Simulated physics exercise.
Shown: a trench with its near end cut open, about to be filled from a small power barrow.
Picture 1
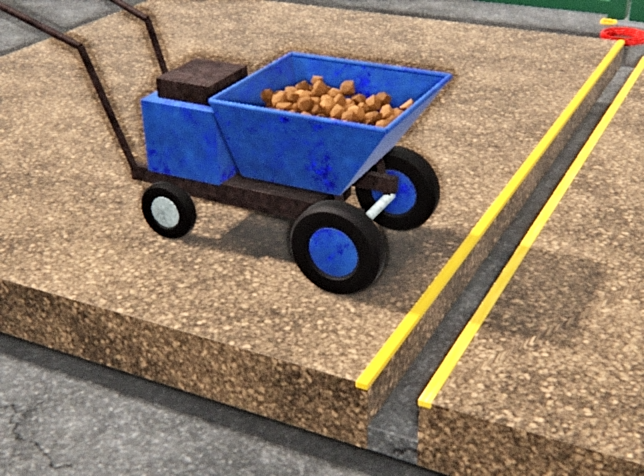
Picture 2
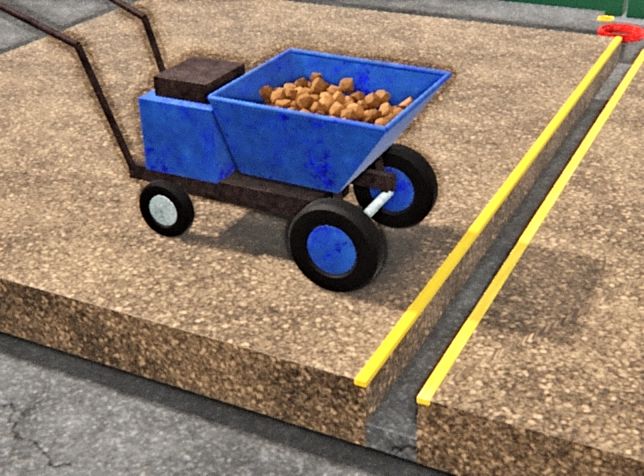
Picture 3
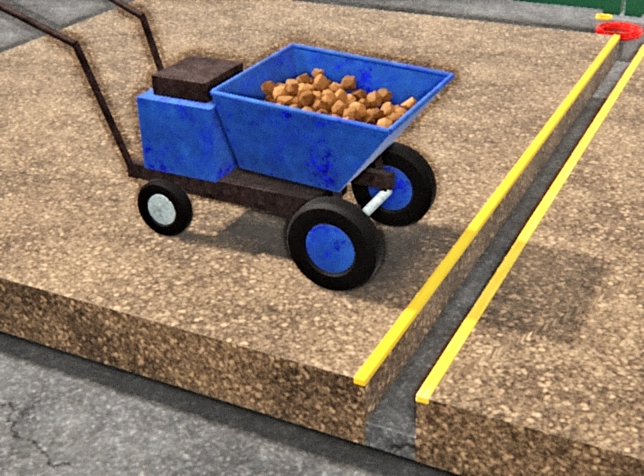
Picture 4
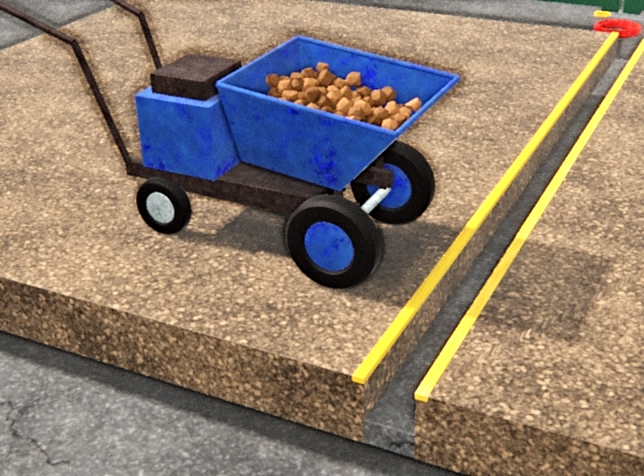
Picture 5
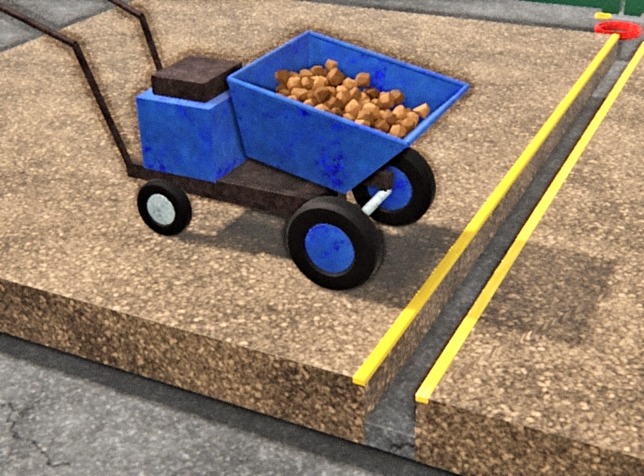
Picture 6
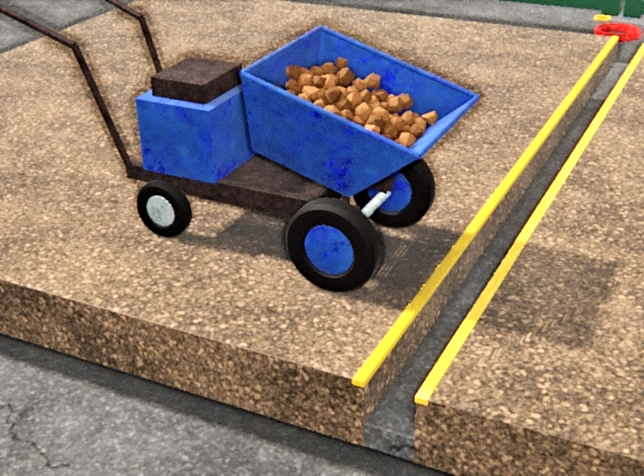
On a gravelly surface beside a narrow, yellow-edged trench, a small blue barrow holding brown clods stands still on its black wheels, then its skip gradually tilts forward to the right, the clods staying inside.
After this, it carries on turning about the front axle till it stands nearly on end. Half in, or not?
The trench takes in the minor portion of the load.
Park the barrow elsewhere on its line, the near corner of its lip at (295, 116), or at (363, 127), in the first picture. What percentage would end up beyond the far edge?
First spot 0 per cent, second spot 60 per cent.
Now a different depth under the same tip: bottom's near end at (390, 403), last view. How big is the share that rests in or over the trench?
The share comes out near 0 percent.
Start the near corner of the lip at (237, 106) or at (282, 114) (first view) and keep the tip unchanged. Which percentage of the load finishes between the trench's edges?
The shares come out close to 20 and 50 per cent, in that order.
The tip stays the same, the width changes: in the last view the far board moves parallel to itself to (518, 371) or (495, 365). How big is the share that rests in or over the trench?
You'd get 90 in a hundred the first time and 70 in a hundred the second.
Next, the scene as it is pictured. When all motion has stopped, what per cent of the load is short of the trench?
I'd estimate about 0 per cent of the load.
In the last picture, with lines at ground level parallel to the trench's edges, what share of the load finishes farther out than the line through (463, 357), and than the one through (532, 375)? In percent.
Around 70 per cent for the first, and 30 per cent for the second.
Shortly afterwards, skip tipped steeply; the whole lot in the skip.
Next, skip tipped steeply; the bulk in the skip; a little beyond it; only a few falling.
Some moments later, skip tipped right over; near a third in the skip; near two thirds beyond it.
In the end, skip tipped right over; near a quarter in the skip; only a few in or heaped over the trench; near two thirds beyond it.
